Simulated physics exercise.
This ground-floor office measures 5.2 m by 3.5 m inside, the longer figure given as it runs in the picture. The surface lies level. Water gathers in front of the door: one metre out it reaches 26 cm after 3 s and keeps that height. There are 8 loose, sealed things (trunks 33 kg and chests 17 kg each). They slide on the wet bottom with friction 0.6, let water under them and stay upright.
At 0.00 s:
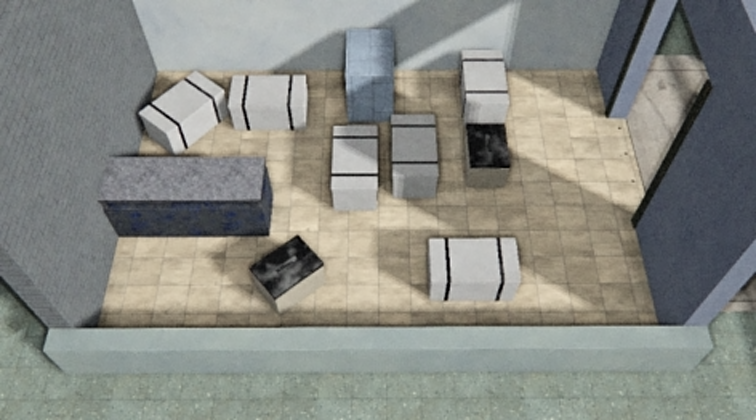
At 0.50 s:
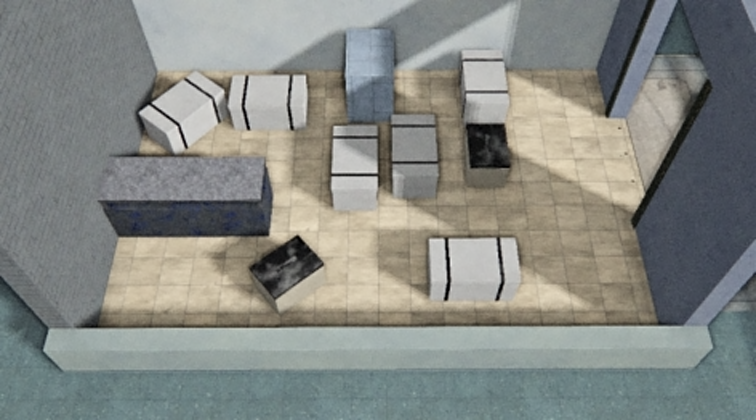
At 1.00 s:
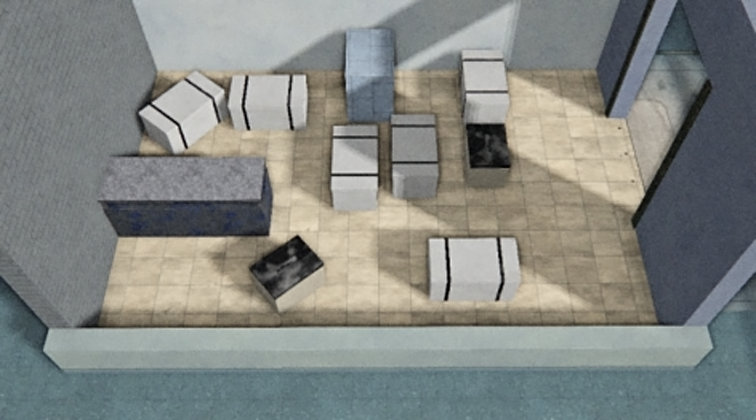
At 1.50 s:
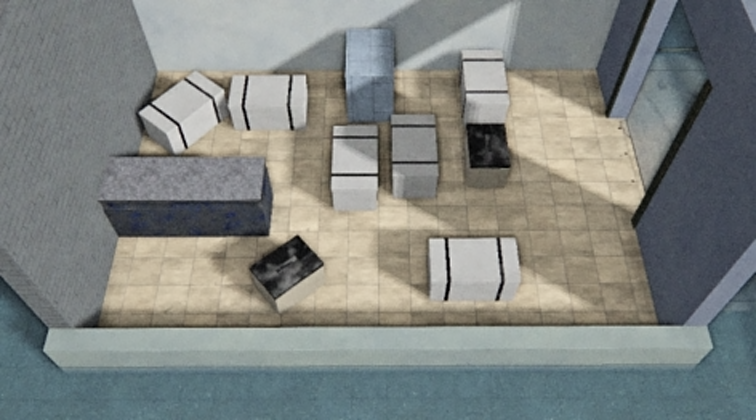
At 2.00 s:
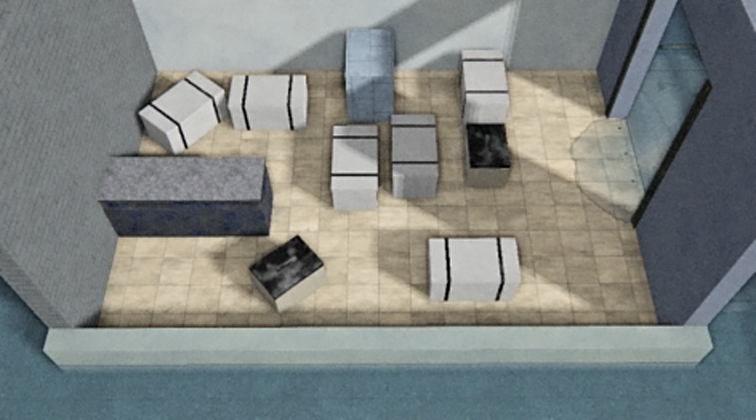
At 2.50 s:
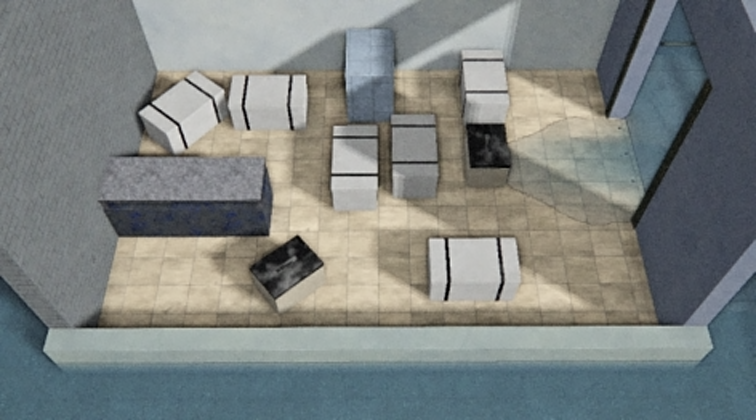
Tiled room holding strapped pale boxes and dark ones, all staying still as shallow water spreads in through the doorway at right.
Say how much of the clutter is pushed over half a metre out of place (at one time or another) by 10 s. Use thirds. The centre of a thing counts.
Share: At least two thirds.
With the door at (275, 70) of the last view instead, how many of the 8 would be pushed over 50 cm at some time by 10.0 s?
In that case 6 of them.
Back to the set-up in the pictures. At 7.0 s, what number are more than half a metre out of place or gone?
I count 2.
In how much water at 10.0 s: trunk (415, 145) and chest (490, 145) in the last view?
About 12 and 20 cm.
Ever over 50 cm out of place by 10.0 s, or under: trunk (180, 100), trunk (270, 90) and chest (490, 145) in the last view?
In turn: Short of it, less, more.
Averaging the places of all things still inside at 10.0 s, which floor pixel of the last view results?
At about (308, 179).
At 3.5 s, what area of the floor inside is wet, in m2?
About 4.5 m2.
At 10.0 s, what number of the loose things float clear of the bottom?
At that moment 7.
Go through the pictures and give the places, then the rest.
In the first frame, a trunk at (414, 144), on the bottom; a chest at (488, 144), on the bottom; water covers 0.0 m2; 0 of 8 have shifted.
In the second frame, a trunk at (414, 144) rests on the ground; a chest at (488, 144), on the bottom; 0.0 m2 under water; 0 of 8 have shifted.
In the third frame, a trunk at (414, 144), on the bottom; a chest at (488, 144), on the bottom; 0.0 m2 under water; 0 of 8 have shifted.
In the fourth frame, a trunk at (414, 144), on the bottom; a chest at (488, 144) rests on the ground; 0.0 m2 under water; 0 of 8 have shifted.
In the fifth frame, a trunk at (414, 144) rests on the ground; a chest at (488, 144) rests on the ground; 0.5 m2 under water; 0 of 8 have shifted.
In the sixth frame, a trunk at (414, 144) rests on the ground; a chest at (488, 144), on the bottom; 1.3 m2 under water; 0 of 8 have shifted.
After 3.5 s 0 of 8 are over 50 cm from their spots; 0 afloat.
After 4.5 s 2 of 8 are over 50 cm from their spots; 1 afloat.
After 7.0 s 2 of 8 are over 50 cm from their spots; 2 afloat.
After 10.0 s 6 of 8 are over 50 cm from their spots, and 6 have been at some point; 7 afloat.
